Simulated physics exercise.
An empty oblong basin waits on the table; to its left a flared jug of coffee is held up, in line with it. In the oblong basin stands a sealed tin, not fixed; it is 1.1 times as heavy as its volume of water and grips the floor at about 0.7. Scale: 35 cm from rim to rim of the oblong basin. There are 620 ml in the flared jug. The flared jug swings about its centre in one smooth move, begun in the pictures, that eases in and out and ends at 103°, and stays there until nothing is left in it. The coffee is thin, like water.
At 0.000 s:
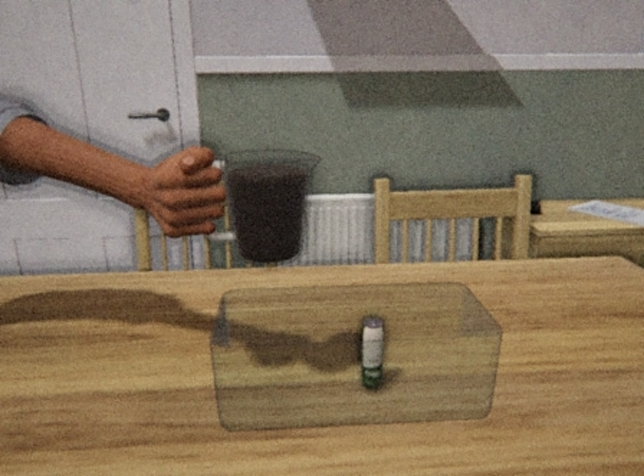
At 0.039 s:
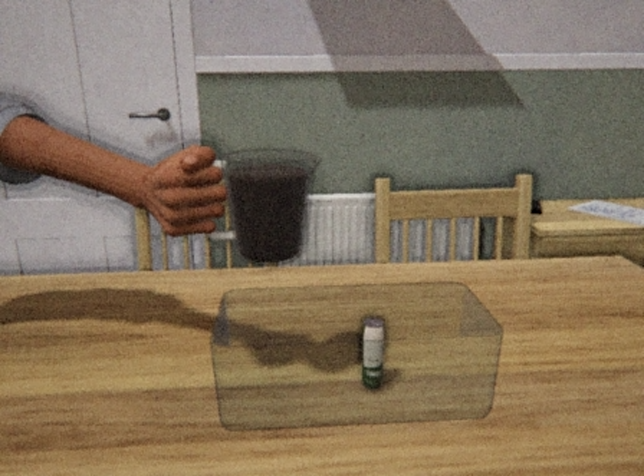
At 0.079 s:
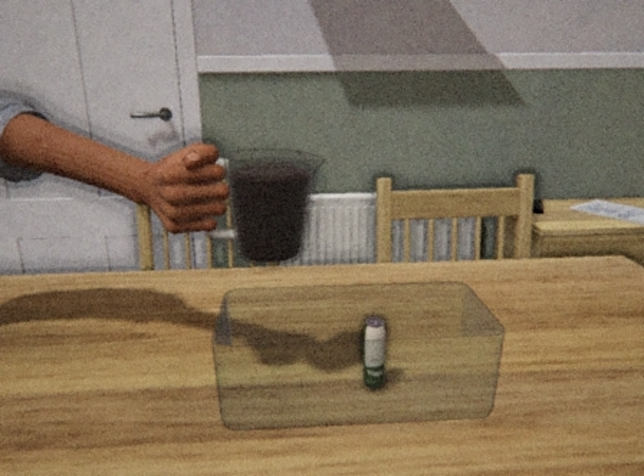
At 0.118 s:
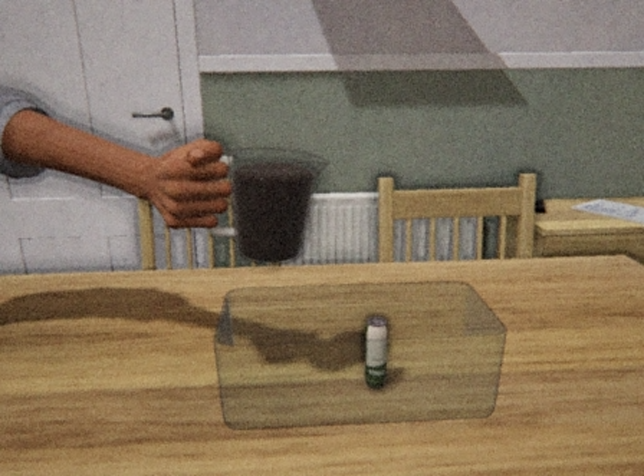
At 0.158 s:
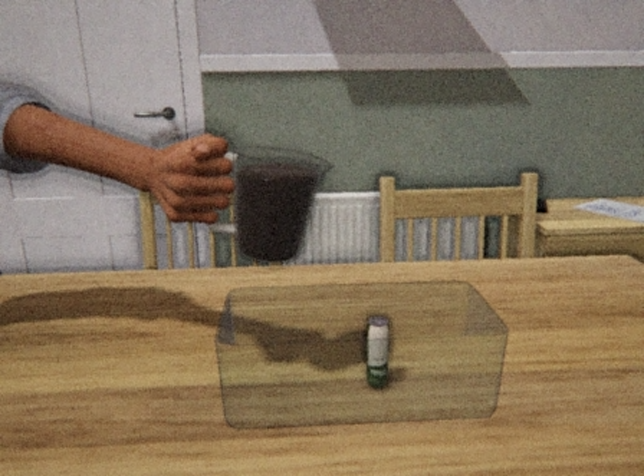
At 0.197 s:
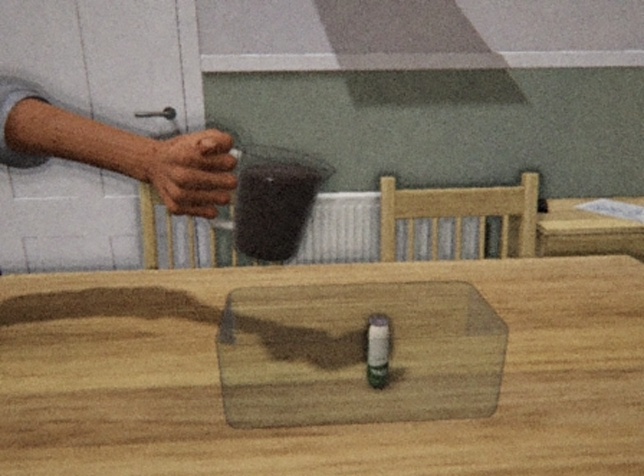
The clip opens on a hand holding an upright flared jug of dark coffee above a wooden table, left of centre over an empty clear oblong basin, with a small tin visible at the basin. The hand then gradually tilts the jug slightly to the right, the coffee staying inside.
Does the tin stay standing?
The tin topples.
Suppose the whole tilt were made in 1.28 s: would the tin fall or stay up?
The tin goes over.
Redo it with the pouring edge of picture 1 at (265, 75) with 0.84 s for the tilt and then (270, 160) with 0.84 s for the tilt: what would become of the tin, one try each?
First it topples; then it keeps standing.
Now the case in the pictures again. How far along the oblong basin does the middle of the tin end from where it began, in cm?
About 7.5 cm.
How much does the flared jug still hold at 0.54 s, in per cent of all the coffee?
Some 74 per cent.
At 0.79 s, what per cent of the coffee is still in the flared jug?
About 22 per cent.
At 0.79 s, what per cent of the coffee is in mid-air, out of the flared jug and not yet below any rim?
About 20 per cent.
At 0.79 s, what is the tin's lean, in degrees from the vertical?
Near 0° from upright.
Then, 0.54 s in, the tilt is 74° and 75 per cent is still to pour; the tin stands where it began.
Then, 0.79 s in, the tilt is 102° and 23 per cent is still to pour; the tin stands where it began.
Then, 1.05 s in, the tilt is 103° and 2 per cent is still to pour; the tin lies on its side.
Then, 1.34 s in, the tilt is 103° and 0 per cent is still to pour; the tin lies on its side.
Finally, the tin lies on its side.
